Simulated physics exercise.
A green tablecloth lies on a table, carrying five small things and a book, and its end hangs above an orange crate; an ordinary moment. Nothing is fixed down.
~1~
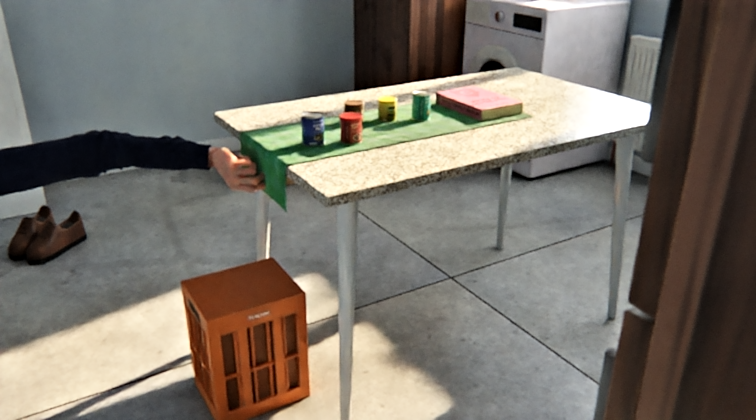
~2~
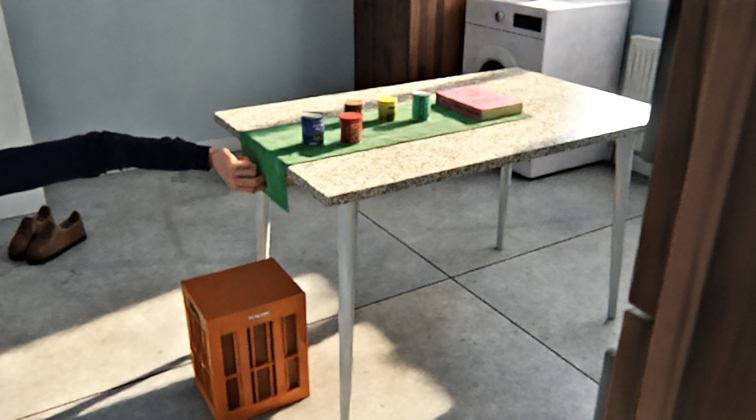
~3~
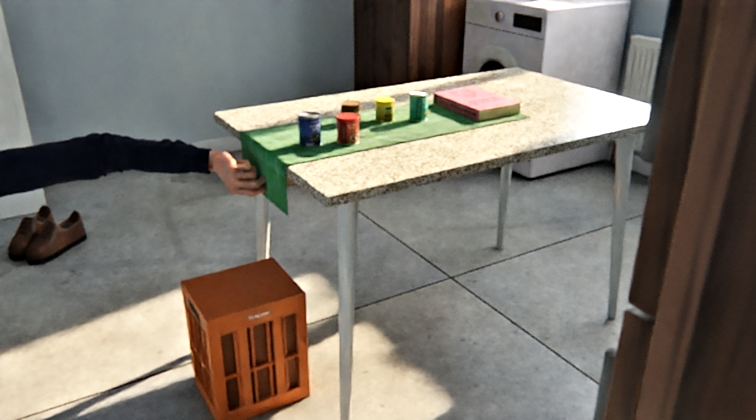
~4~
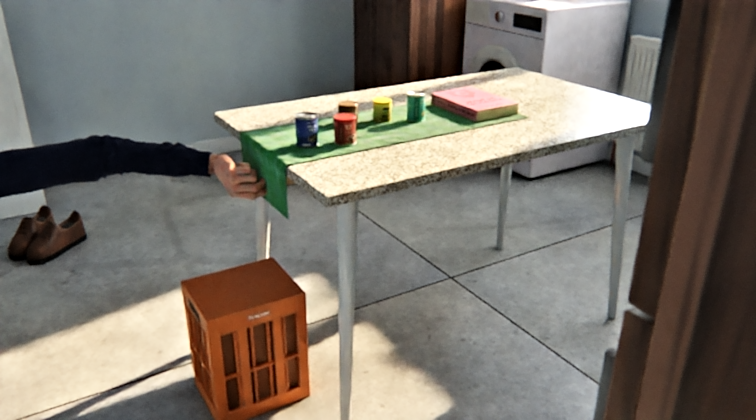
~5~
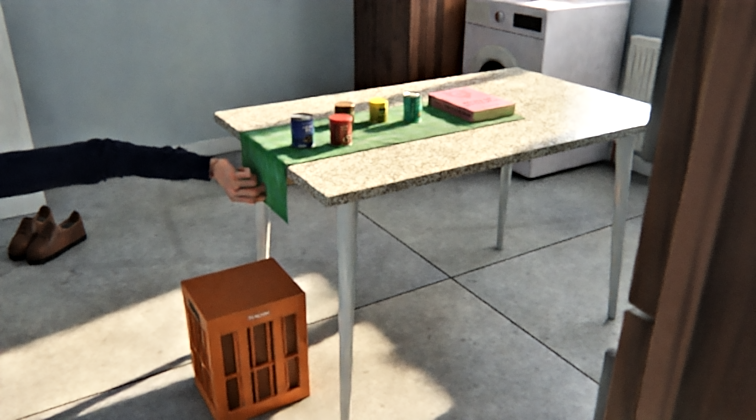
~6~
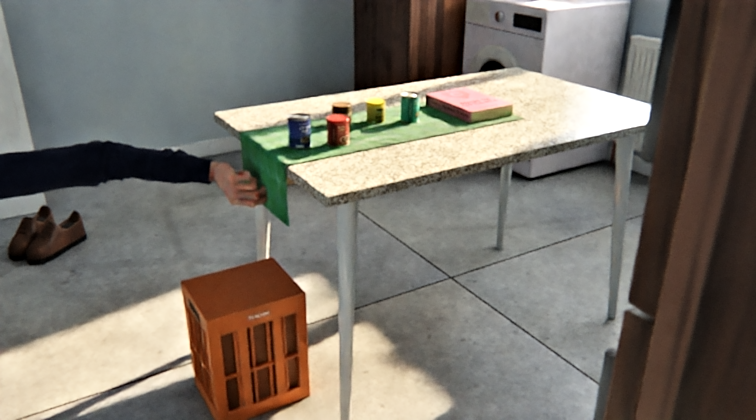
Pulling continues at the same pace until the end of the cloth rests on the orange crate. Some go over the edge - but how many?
What comes down is a pair.
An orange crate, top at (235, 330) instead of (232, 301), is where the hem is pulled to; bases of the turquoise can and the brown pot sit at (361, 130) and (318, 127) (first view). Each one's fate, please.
The turquoise can? Lost. The brown pot? Lost.
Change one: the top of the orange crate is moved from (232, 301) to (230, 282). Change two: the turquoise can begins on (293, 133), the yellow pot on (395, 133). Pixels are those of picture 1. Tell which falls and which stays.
As for the turquoise can, it leaves the top; as for the yellow pot, it holds its spot.
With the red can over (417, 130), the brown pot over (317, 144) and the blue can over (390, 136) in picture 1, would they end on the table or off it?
Red can: Still up. Brown pot: Gone off. Blue can: Still up.
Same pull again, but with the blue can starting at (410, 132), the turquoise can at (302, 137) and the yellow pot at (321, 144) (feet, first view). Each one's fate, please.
Of the three, the blue can stays aboard, the turquoise can takes a tumble, the yellow pot takes a tumble.
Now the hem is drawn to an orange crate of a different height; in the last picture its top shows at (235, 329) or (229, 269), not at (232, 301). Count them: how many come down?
If so, 3 and 1.
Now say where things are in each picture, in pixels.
The first frame shows hem (287, 212); blue can (312, 114); red can (351, 115); brown pot (354, 102); yellow pot (388, 99); turquoise can (422, 92); top of the crate (232, 301).
The second frame shows hem (289, 212); blue can (312, 114).
The third frame shows hem (288, 216); red can (348, 116).
The fourth frame shows hem (289, 219); brown pot (348, 103); top of the crate (232, 301).
The fifth frame shows hem (288, 224); yellow pot (378, 100).
The sixth frame shows hem (289, 226); blue can (299, 116); red can (338, 118); brown pot (342, 104); yellow pot (376, 101); turquoise can (410, 94).
A little later, hem near (266, 236); all still up.
Next, hem on the crate; blue can and red can gone.
When it is over, hem on the crate; blue can and red can gone. The table loses two.
